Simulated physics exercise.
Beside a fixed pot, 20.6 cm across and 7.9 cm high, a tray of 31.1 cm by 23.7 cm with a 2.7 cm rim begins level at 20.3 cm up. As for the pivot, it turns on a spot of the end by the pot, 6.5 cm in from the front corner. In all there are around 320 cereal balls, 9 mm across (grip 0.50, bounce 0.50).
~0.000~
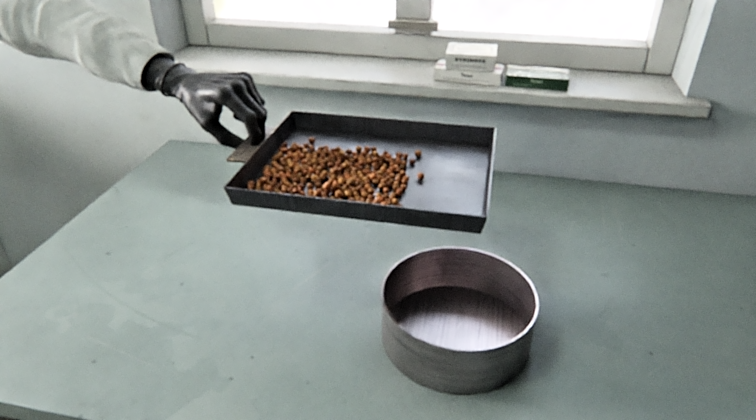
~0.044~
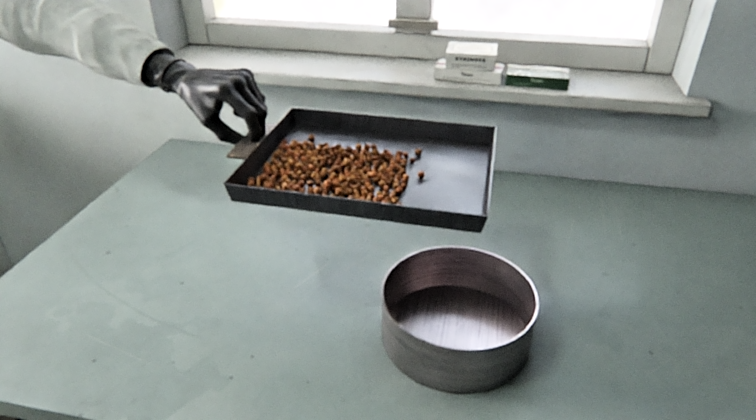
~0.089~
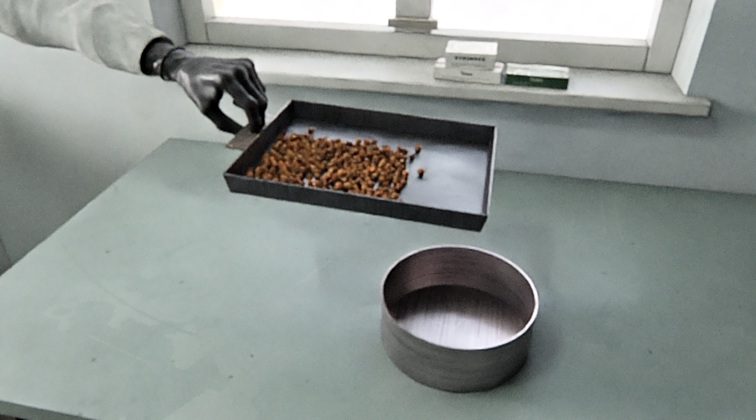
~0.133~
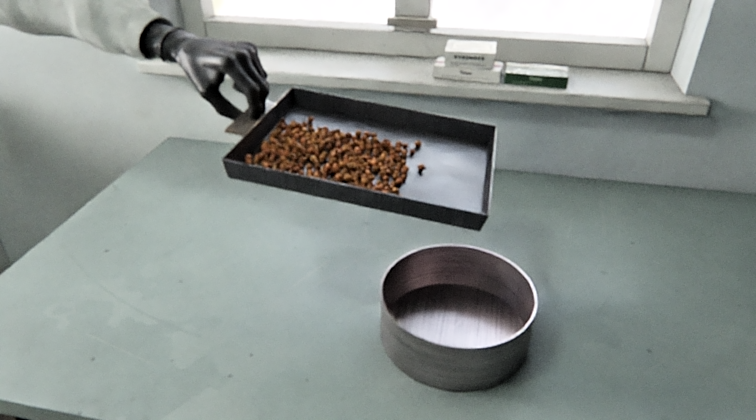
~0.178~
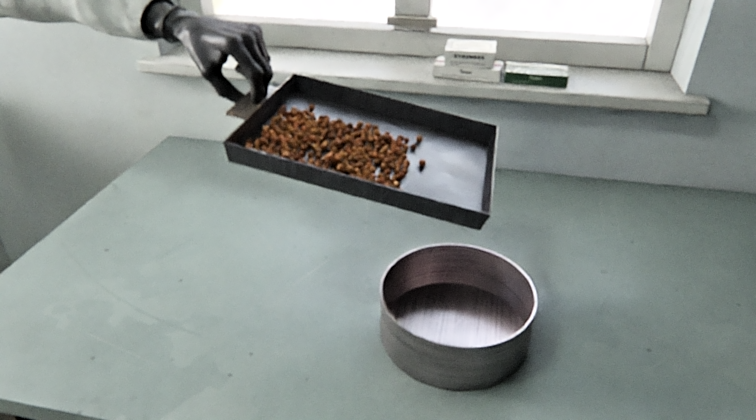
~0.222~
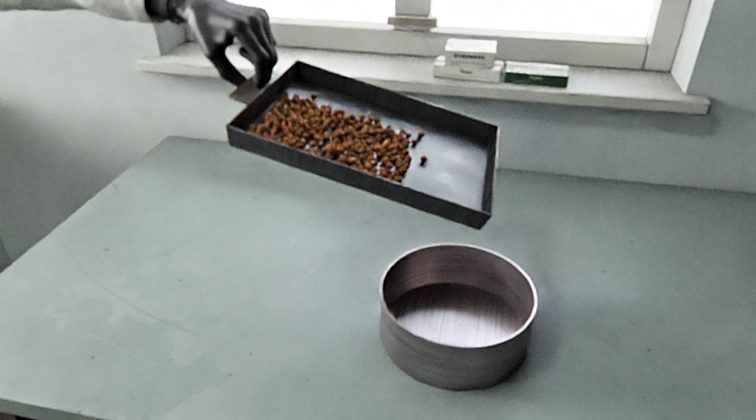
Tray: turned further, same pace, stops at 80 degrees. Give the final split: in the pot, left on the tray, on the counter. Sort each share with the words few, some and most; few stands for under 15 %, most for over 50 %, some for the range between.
The shares come out as follows. Pot: Few. Left on the tray: Most. Counter: Some.
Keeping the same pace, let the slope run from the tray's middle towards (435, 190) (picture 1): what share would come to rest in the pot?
Roughly 45 percent of them.
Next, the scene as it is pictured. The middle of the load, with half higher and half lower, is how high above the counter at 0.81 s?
Roughly 22 cm.
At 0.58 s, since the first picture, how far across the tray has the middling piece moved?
9 cm.
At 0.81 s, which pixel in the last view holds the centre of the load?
I'd put it close to (491, 180).
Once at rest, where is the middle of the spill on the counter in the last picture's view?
You'll find it at about pixel (587, 299).
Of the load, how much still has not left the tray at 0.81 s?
Around 85 percent.
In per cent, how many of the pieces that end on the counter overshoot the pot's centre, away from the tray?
It comes to near 100 percent.
After 0.58 s, tilt 47 degrees; the tray holds 100 %, the pot 0 %.
Then, at 0.81 s, tilt 68 degrees; the tray holds 85 %, the pot 0 %.
After 1.16 s, tilt 80 degrees; the tray holds 65 %, the pot 5 %.
At rest (1.9 s), pot 10 %, tray 60 %, counter 30 %.
